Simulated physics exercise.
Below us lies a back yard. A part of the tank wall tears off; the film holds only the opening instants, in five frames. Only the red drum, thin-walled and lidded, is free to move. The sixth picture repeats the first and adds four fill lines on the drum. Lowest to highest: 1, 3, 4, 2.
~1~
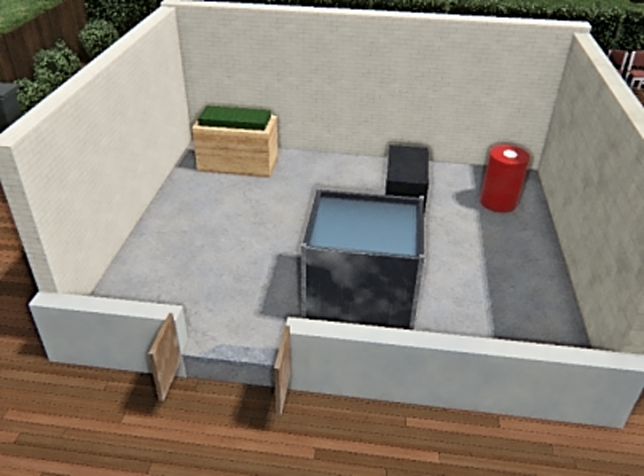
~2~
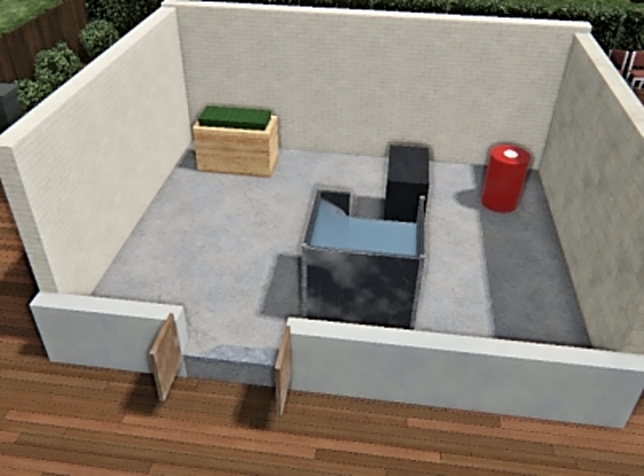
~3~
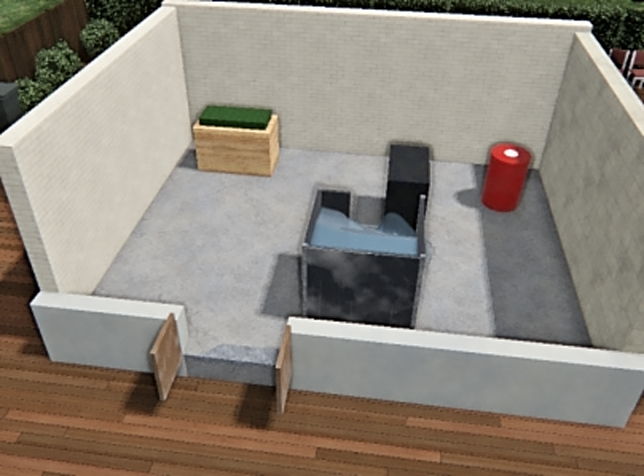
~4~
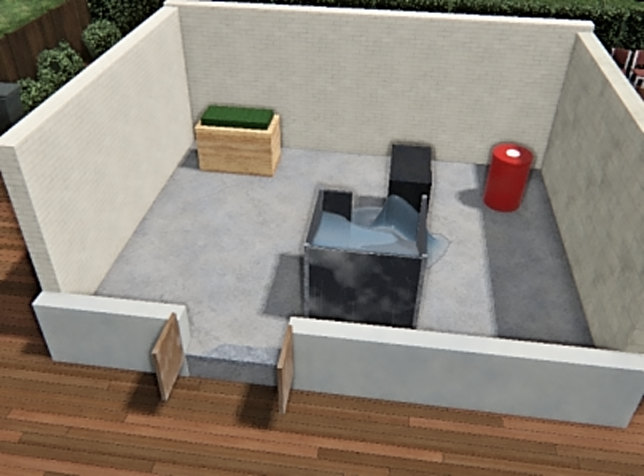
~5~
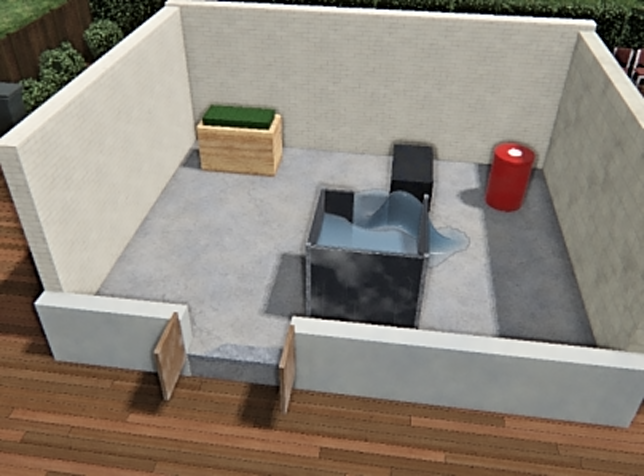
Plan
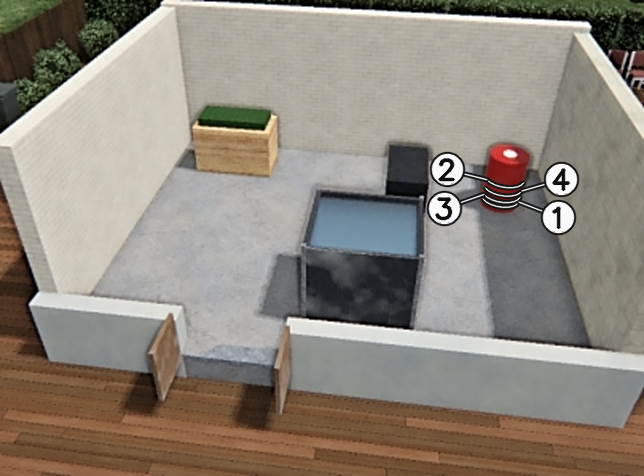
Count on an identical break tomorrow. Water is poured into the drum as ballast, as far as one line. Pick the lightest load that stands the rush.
1 is the one.
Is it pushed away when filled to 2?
No, not at all.
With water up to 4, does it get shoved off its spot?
No.
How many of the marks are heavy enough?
All of the four.
On the marked copy, 1 at (502, 207); 2 at (506, 187); 3 at (503, 202); 4 at (504, 196); from the bottom up 1, 3, 4, 2.
With 1, it does not move.
With 2, it does not move.
With 3, it does not move.
With 4, it does not move.
